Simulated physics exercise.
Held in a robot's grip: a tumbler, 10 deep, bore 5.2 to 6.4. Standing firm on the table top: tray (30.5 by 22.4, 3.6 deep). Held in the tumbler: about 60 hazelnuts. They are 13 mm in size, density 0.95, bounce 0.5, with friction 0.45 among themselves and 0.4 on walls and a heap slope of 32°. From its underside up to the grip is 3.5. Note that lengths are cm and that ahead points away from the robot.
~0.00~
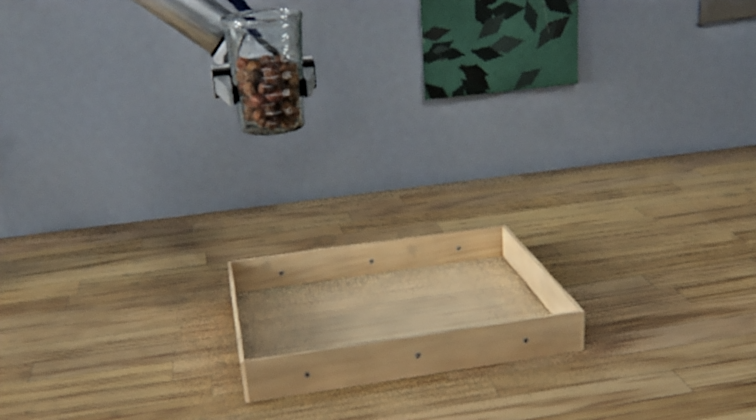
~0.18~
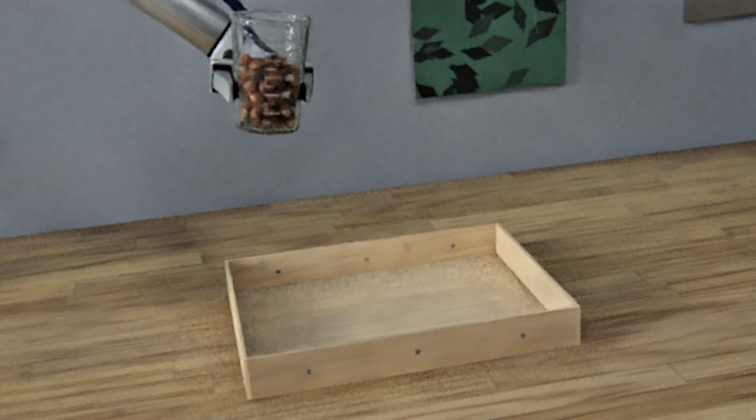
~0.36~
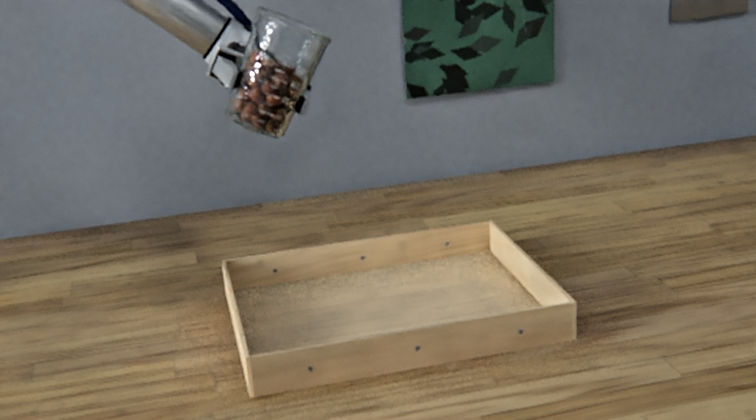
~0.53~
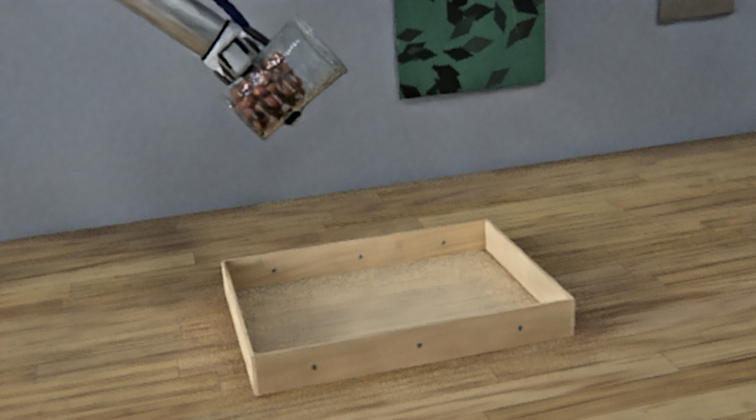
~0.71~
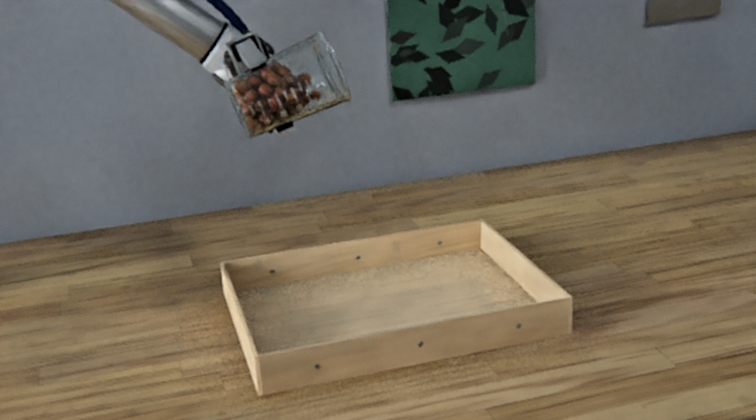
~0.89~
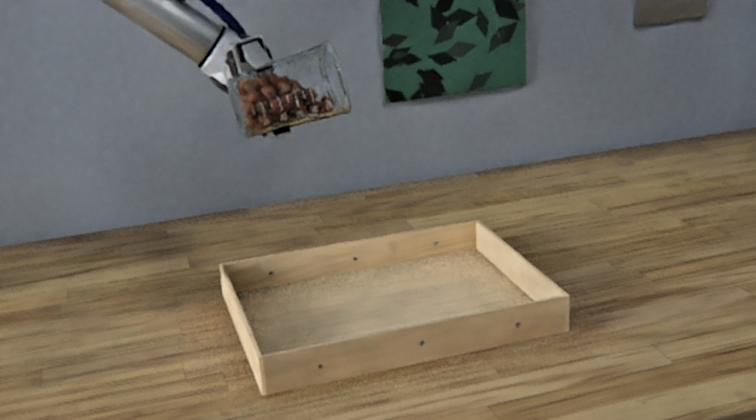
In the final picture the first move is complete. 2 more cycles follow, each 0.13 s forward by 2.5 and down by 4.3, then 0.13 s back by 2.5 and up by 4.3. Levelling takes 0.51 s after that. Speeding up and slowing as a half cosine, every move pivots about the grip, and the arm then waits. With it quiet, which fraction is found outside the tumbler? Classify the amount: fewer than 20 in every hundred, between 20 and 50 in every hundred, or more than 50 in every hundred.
Fewer than 20 in every hundred.
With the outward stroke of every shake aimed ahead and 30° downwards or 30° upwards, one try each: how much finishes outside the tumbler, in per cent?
Roughly 40 per cent, then 80 per cent.
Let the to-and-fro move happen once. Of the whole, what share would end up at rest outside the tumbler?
In that case, some 5 per cent.
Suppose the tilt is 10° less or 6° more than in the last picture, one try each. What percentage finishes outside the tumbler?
First try around 0 %, second around 20 %.
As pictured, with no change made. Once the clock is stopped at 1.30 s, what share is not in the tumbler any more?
0 %.
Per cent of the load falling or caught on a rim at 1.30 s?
My guess is some 0 in a hundred.
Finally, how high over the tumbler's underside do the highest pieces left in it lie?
Height at rest: Approx. 8.0 cm.
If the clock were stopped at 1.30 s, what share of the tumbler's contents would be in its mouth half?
I'd say close to 35 per cent.
By 1.30 s, tilted 80° forward, highest piece 22 above the table; 62 in the tumbler, 1 in the tray.
By 1.71 s, tilted 28° forward, highest piece 28 above the table; 59 in the tumbler, 4 in the tray.
By 2.12 s, level, highest piece 30 above the table; 59 in the tumbler, 4 in the tray.
By 3.17 s, level, highest piece 30 above the table; 59 in the tumbler, 4 in the tray.
Final count, 59 in the tumbler, 4 in the tray. That is 6 % outside the tumbler.
